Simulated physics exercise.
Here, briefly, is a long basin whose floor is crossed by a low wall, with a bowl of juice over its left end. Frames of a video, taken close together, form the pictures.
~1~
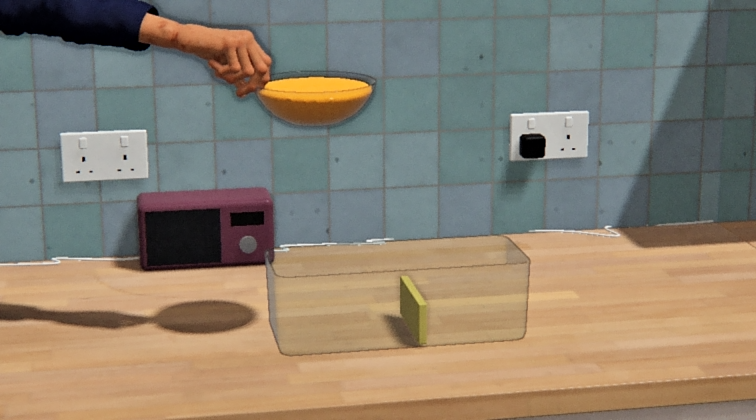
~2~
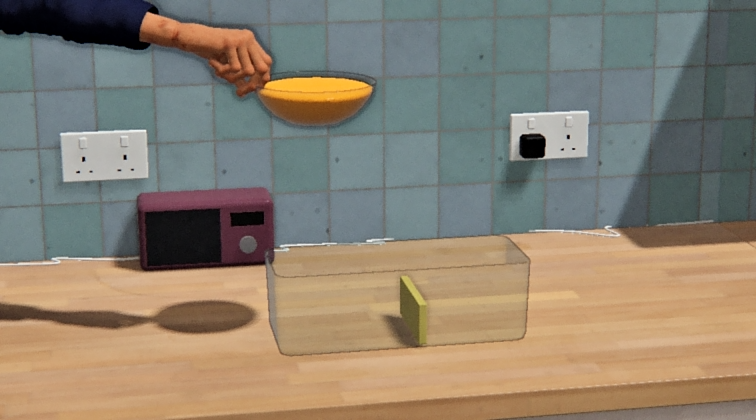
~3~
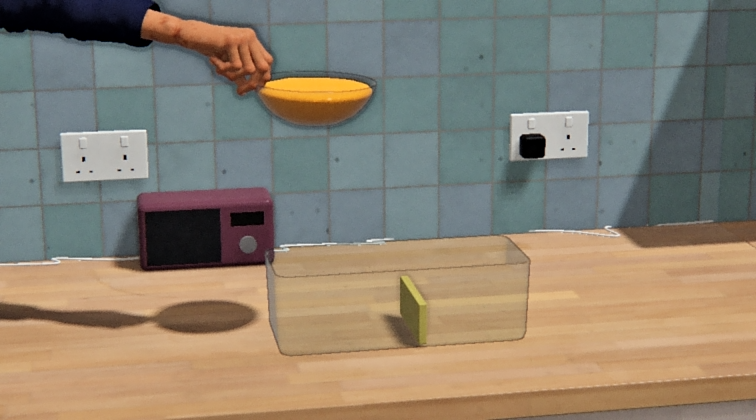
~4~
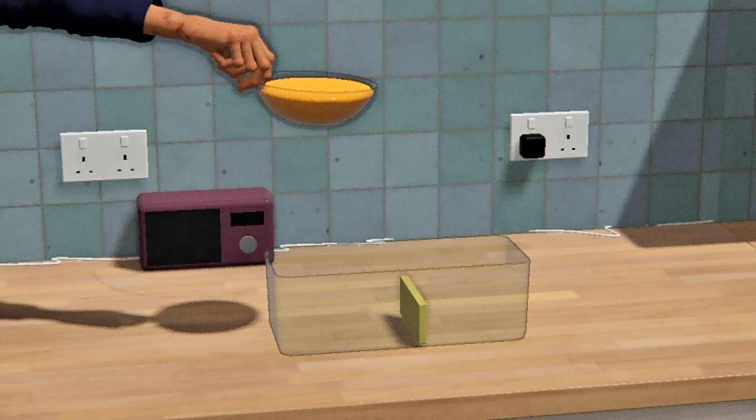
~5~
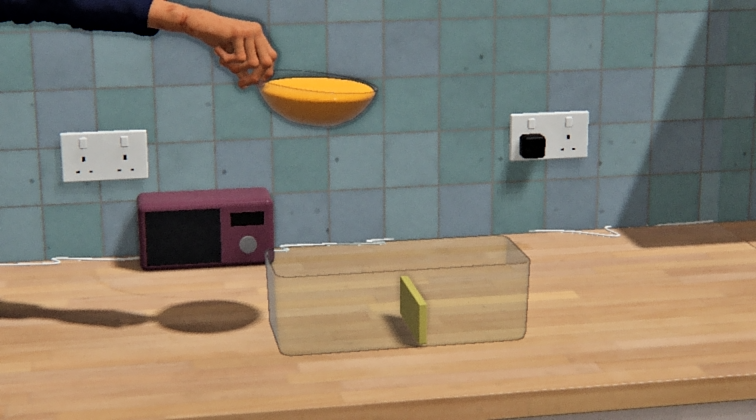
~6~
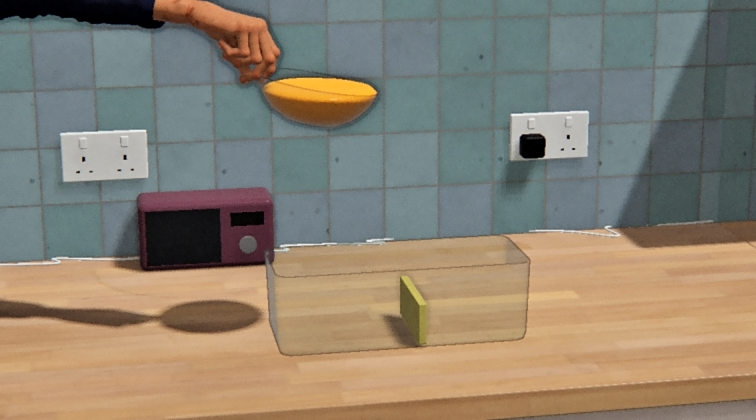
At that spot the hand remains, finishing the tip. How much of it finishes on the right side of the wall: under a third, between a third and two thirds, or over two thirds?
The right side is left with enough to pass two thirds.
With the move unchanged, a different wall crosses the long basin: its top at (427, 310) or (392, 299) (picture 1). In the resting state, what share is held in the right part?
Roughly 55 % and 90 %.
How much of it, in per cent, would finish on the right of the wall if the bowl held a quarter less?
Estimated share: Around 70 %.
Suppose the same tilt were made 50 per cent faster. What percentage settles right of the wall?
About 70 per cent would end up there.
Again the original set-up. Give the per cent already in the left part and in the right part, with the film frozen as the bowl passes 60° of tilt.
I'd put the left part near 5 per cent and the right part near 25.
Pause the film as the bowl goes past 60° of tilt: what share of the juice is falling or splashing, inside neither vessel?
45 %.
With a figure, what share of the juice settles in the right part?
It is close to 80 per cent.
A moment on, the tilt is 60° and 24 per cent is still to pour, 3 is left of the wall and 26 right of it.
Next, the tilt is 94° and 0 per cent is still to pour, 18 is left of the wall and 77 right of it.
Then the tilt is 104° and 0 per cent is still to pour, 21 is left of the wall and 78 right of it.
Later the tilt is 104° and 0 per cent is still to pour, 21 is left of the wall and 78 right of it.
At rest 21 per cent lies left of the wall, 78 right of it and 2 outside.
